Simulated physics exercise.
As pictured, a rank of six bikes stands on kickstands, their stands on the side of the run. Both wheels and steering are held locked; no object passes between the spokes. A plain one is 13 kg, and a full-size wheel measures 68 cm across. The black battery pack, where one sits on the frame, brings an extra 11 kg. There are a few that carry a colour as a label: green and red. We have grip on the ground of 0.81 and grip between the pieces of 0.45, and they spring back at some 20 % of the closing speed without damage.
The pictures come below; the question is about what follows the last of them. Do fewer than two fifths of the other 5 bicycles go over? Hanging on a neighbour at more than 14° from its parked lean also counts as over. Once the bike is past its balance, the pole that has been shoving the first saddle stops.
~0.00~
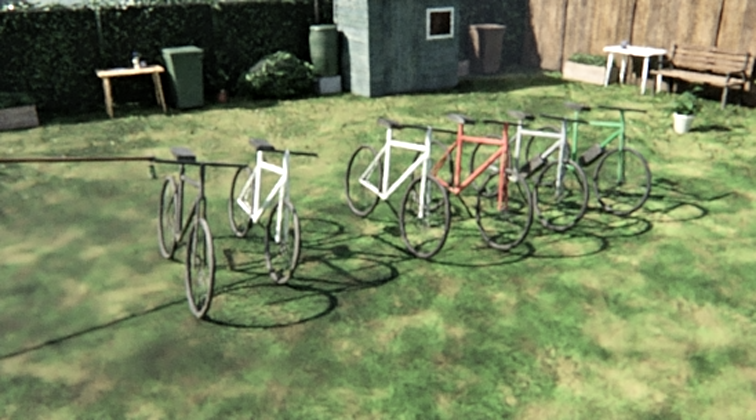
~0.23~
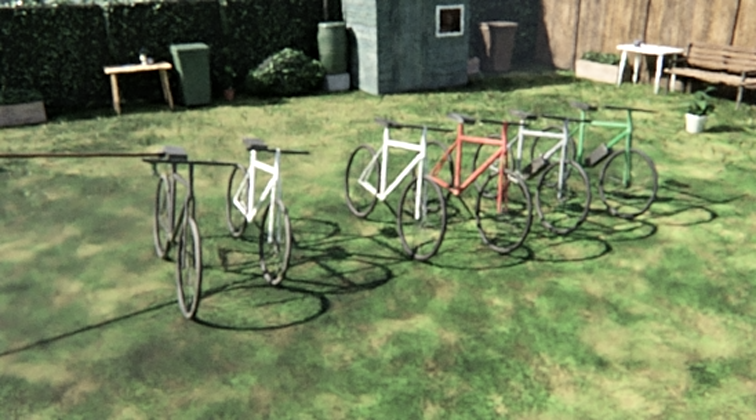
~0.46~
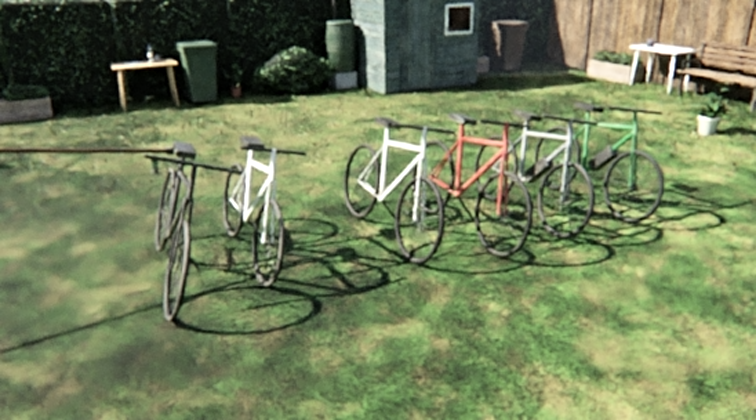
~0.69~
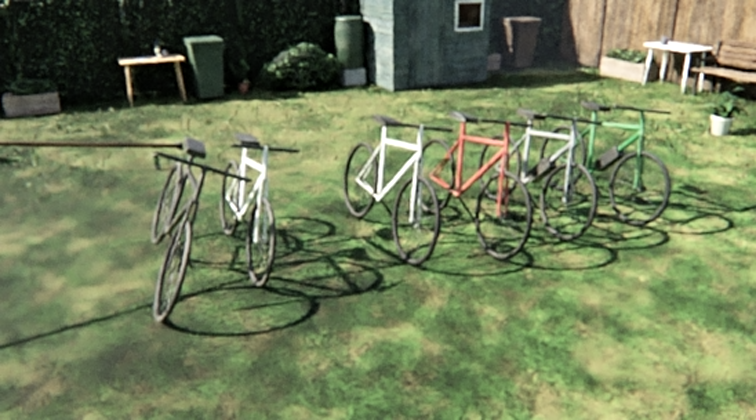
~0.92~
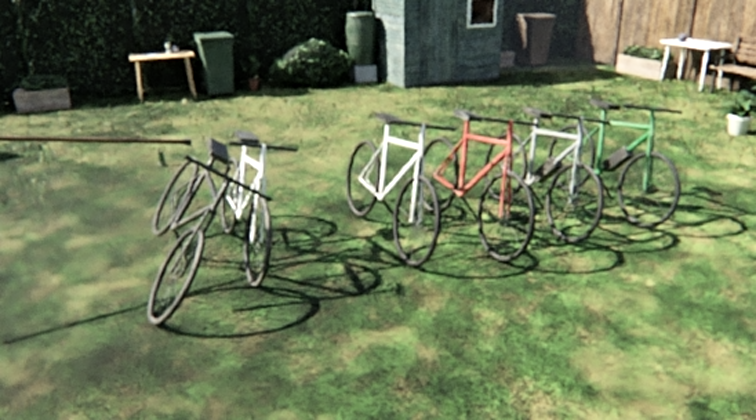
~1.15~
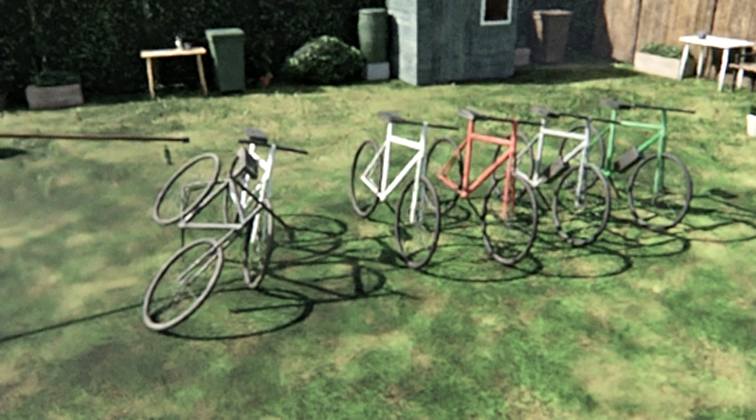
Yes.
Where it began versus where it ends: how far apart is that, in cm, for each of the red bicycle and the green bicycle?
Well, the red finishes 0 cm from where it began, while the green finishes 0 cm from its start.
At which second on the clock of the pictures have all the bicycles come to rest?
Roughly 2.5 s.
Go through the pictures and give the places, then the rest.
In the first frame (pixels give the middle of a visible side; the camera moves round a little), pole end (152, 160) 10 cm from the first bicycle; green bicycle (561, 148); red bicycle (446, 169); none of the others has stirred.
The second frame shows pole end (161, 156) pushing; red bicycle (445, 170).
The third frame shows pole end (170, 152) pushing; red bicycle (445, 171); none of the others has stirred.
The fourth frame shows pole end (179, 147) pushing; red bicycle (444, 170); none of the others has stirred.
The fifth frame shows pole end (187, 143) stopped; red bicycle (447, 170); none of the others has stirred.
The sixth frame shows pole end (185, 141) stopped; red bicycle (450, 170); green bicycle (592, 151); steepest lean 4°, the bicycle at (273, 235); one has shifted.
After 1.30 s, none of the 5 other bicycles over, 1 disturbed.
After 1.56 s, 1 of the 5 other bicycles over.
In the end (2.8 s), 1 of the 5 other bicycles over; red bicycle unmoved; green bicycle unmoved. That is 20 per cent. Four left standing. From the last view, middles, red bicycle near (479, 172), green bicycle near (622, 153).
